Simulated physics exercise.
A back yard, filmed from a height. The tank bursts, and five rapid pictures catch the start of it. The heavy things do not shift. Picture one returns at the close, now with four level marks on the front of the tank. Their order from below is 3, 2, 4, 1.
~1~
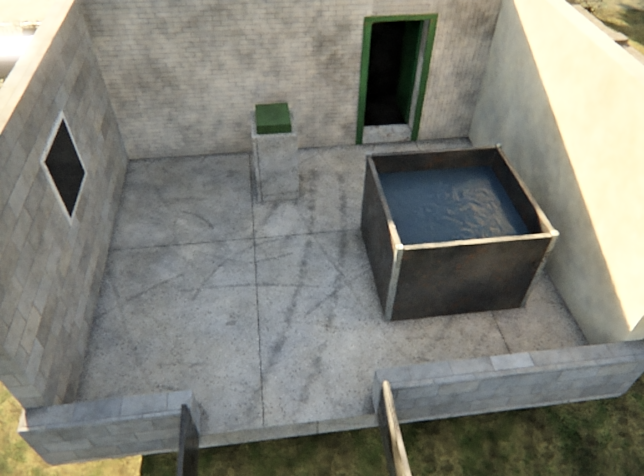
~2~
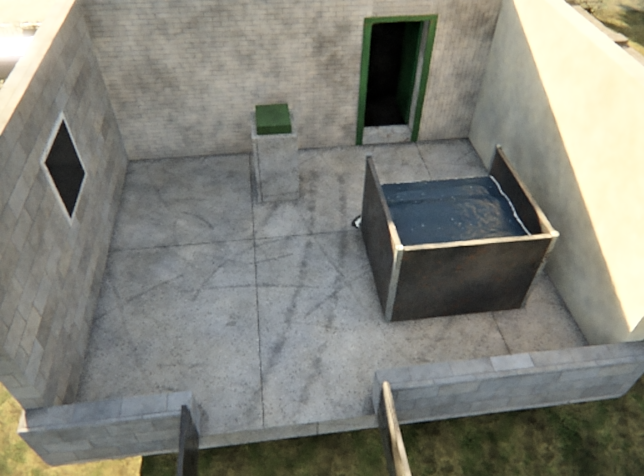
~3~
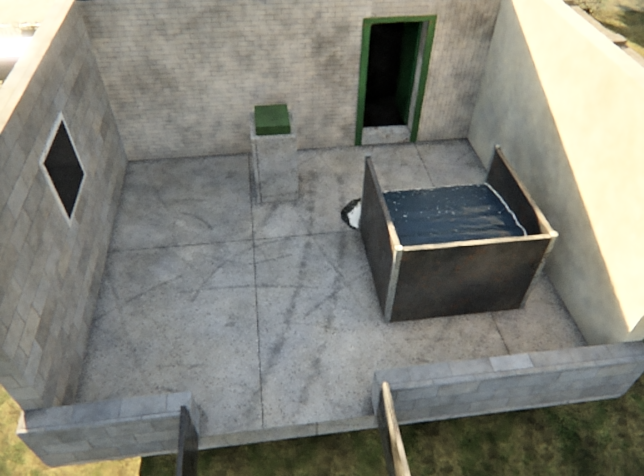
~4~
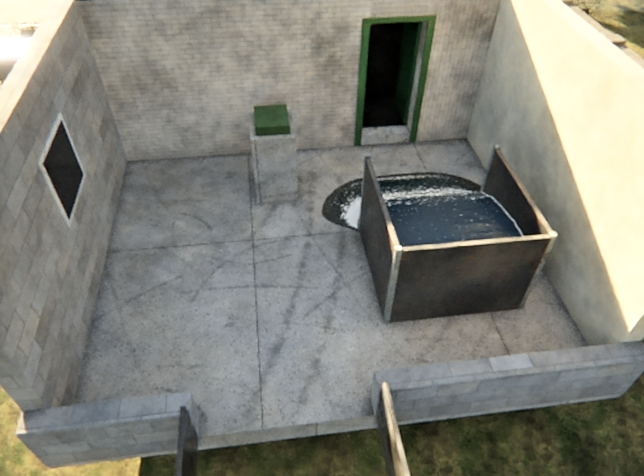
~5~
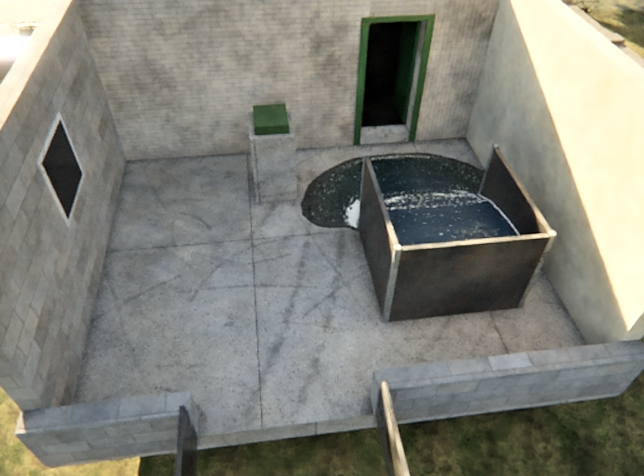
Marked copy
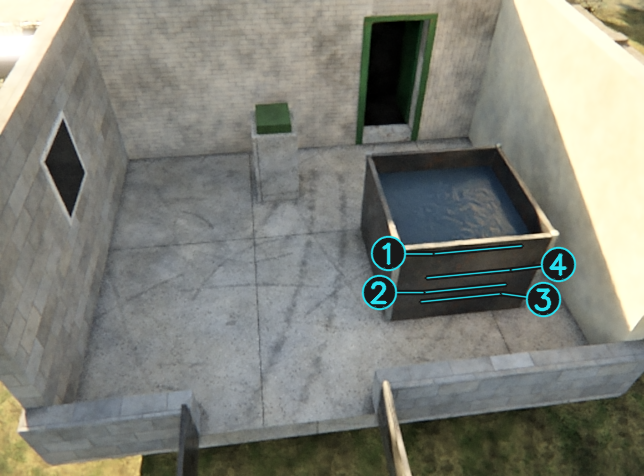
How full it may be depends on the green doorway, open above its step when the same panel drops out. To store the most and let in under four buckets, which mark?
3 will do.
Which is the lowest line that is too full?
Here it is line 2.
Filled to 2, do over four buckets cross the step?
Yes, it does.
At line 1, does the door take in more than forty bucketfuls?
Yes.
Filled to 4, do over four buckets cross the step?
Yes.
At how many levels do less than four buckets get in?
One of the four.
On the marked copy, 1 at (477, 249); 2 at (464, 288); 3 at (461, 297); 4 at (469, 273); from the bottom up 3, 2, 4, 1.
For line 1, dozens of bucketfuls pour in.
For line 2, about 9 bucketfuls get in.
For line 3, a splash gets over, under a bucket.
For line 4, dozens of bucketfuls pour in.
